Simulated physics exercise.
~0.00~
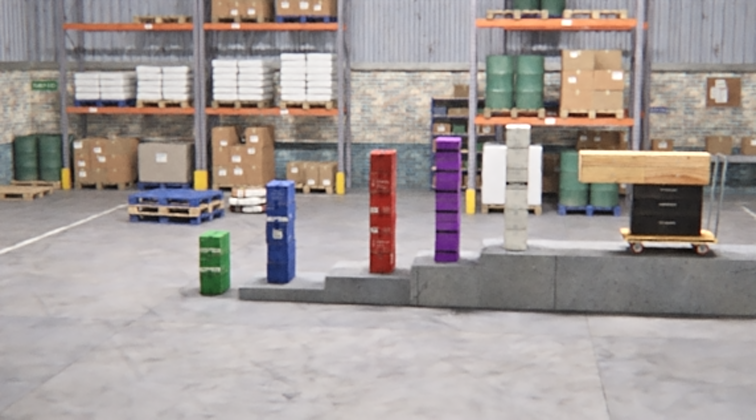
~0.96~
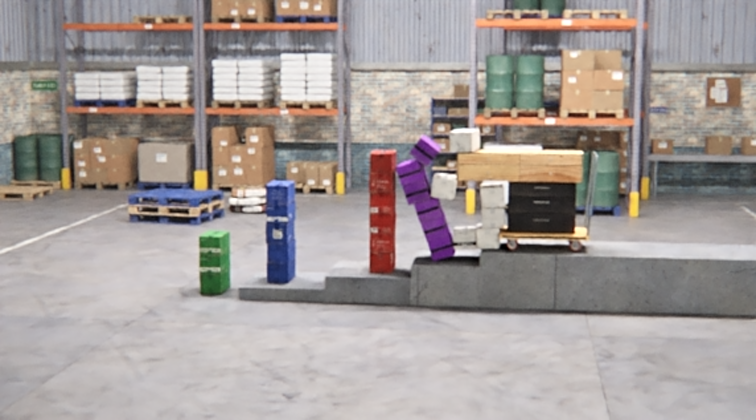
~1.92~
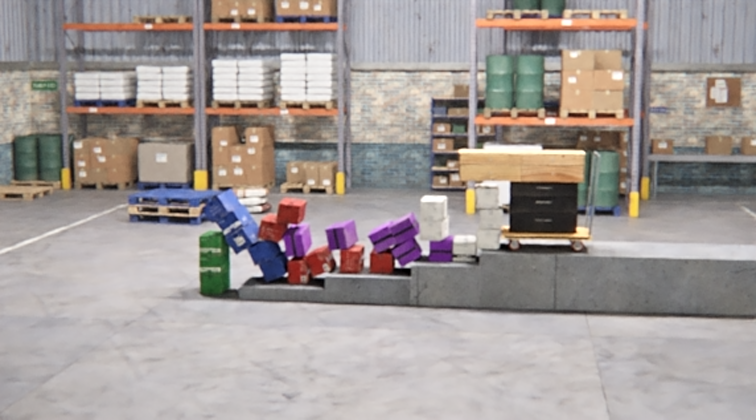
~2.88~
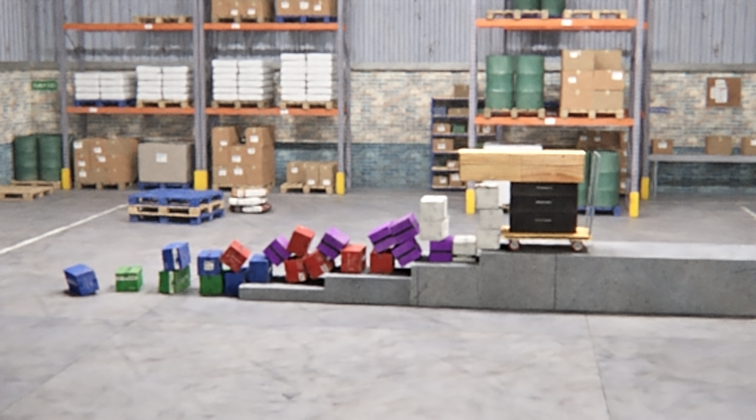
A loaded trolley rolls left into the pale pile, toppling the coloured stacks into scattered cartons.
